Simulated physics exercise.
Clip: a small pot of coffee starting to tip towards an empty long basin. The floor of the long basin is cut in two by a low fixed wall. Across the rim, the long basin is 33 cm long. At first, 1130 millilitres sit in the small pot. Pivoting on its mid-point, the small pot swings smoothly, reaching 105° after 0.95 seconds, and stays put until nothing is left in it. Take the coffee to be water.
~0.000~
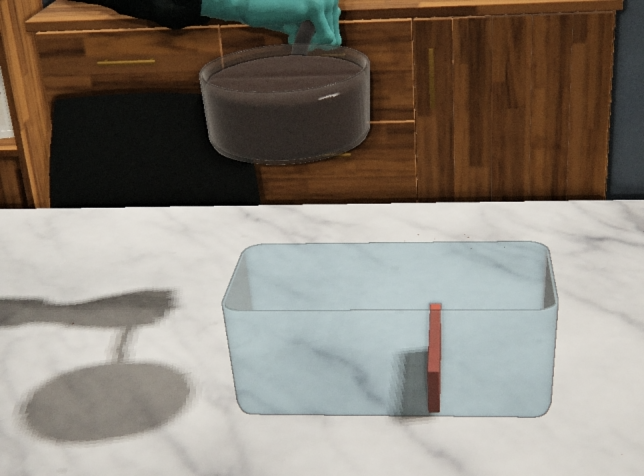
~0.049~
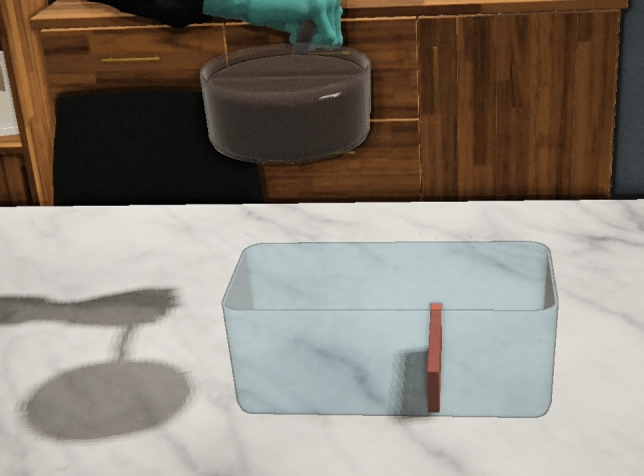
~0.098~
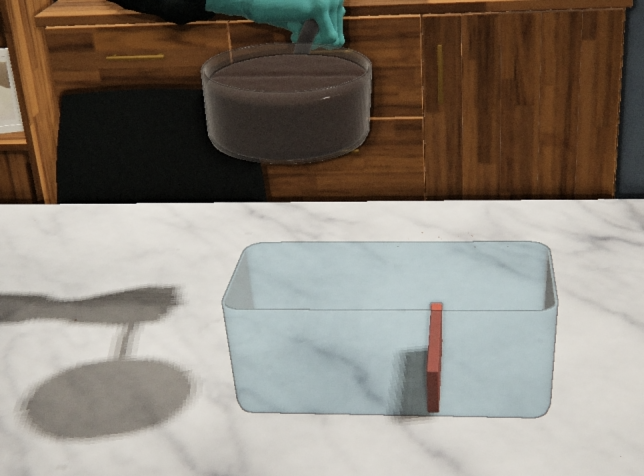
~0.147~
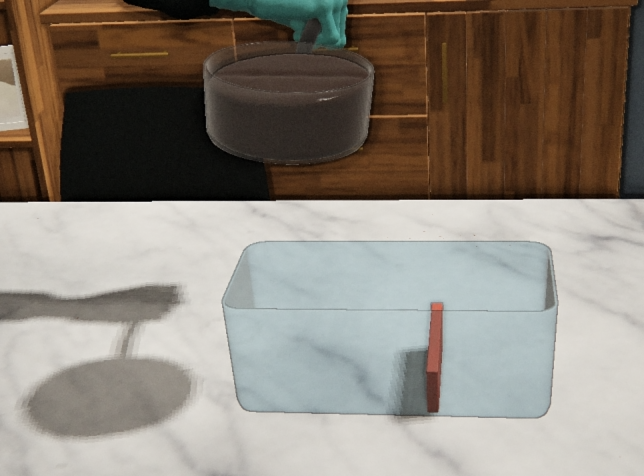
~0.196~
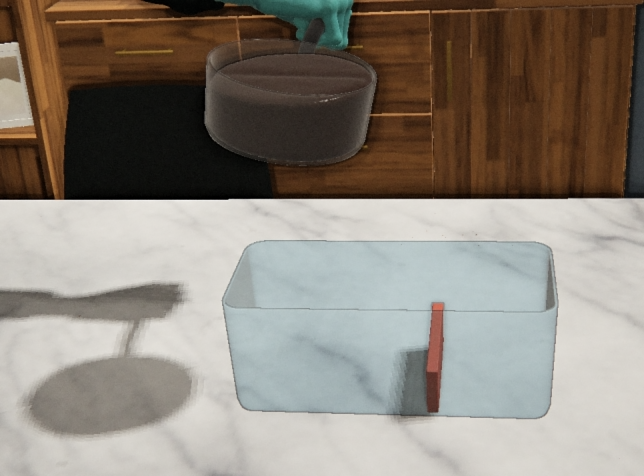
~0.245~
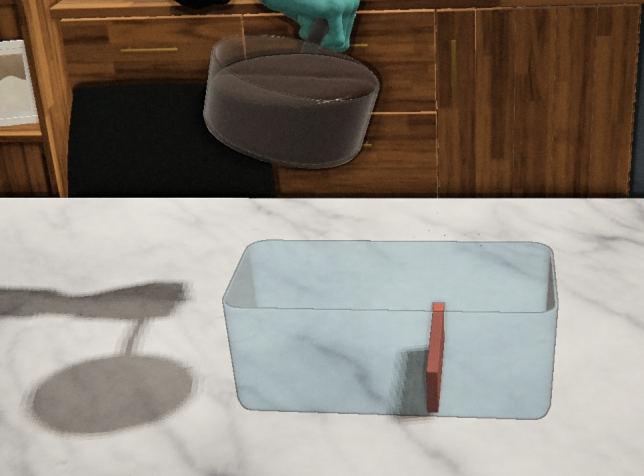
In the video, a teal-gloved hand is seen above a round, clear pot of dark liquid, which gradually tilts down to the right above a marble counter, where an empty light-blue basin with a red divider stays still.
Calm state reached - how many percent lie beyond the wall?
56 percent, roughly.
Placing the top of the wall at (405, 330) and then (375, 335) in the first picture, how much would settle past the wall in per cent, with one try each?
It comes to 75 per cent, and then 90 per cent.
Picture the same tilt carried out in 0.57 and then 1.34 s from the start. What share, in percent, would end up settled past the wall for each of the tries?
Result: 40 per cent, then 65 per cent.
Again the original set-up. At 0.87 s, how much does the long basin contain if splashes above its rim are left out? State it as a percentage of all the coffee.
It works out near 80 per cent.
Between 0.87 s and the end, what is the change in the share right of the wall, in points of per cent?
Net loss of about 5.
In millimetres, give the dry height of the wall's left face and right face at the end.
Measured: Left around 34 mm, right around 10 mm.
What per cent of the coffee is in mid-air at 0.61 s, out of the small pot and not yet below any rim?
46 per cent.
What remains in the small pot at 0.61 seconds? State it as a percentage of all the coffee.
About 40 percent.
Then, 0.61 s in, the tilt is 75° and 40 per cent is still to pour, 2 is left of the wall and 13 right of it.
Then, 0.87 s in, the tilt is 103° and 6 per cent is still to pour, 20 is left of the wall and 61 right of it.
Then, 1.15 s in, the tilt is 105° and 0 per cent is still to pour, 39 is left of the wall and 58 right of it.
Then, 1.45 s in, the tilt is 105° and 0 per cent is still to pour, 42 is left of the wall and 57 right of it.
Finally, 42 per cent lies left of the wall, 56 right of it and 1 outside.
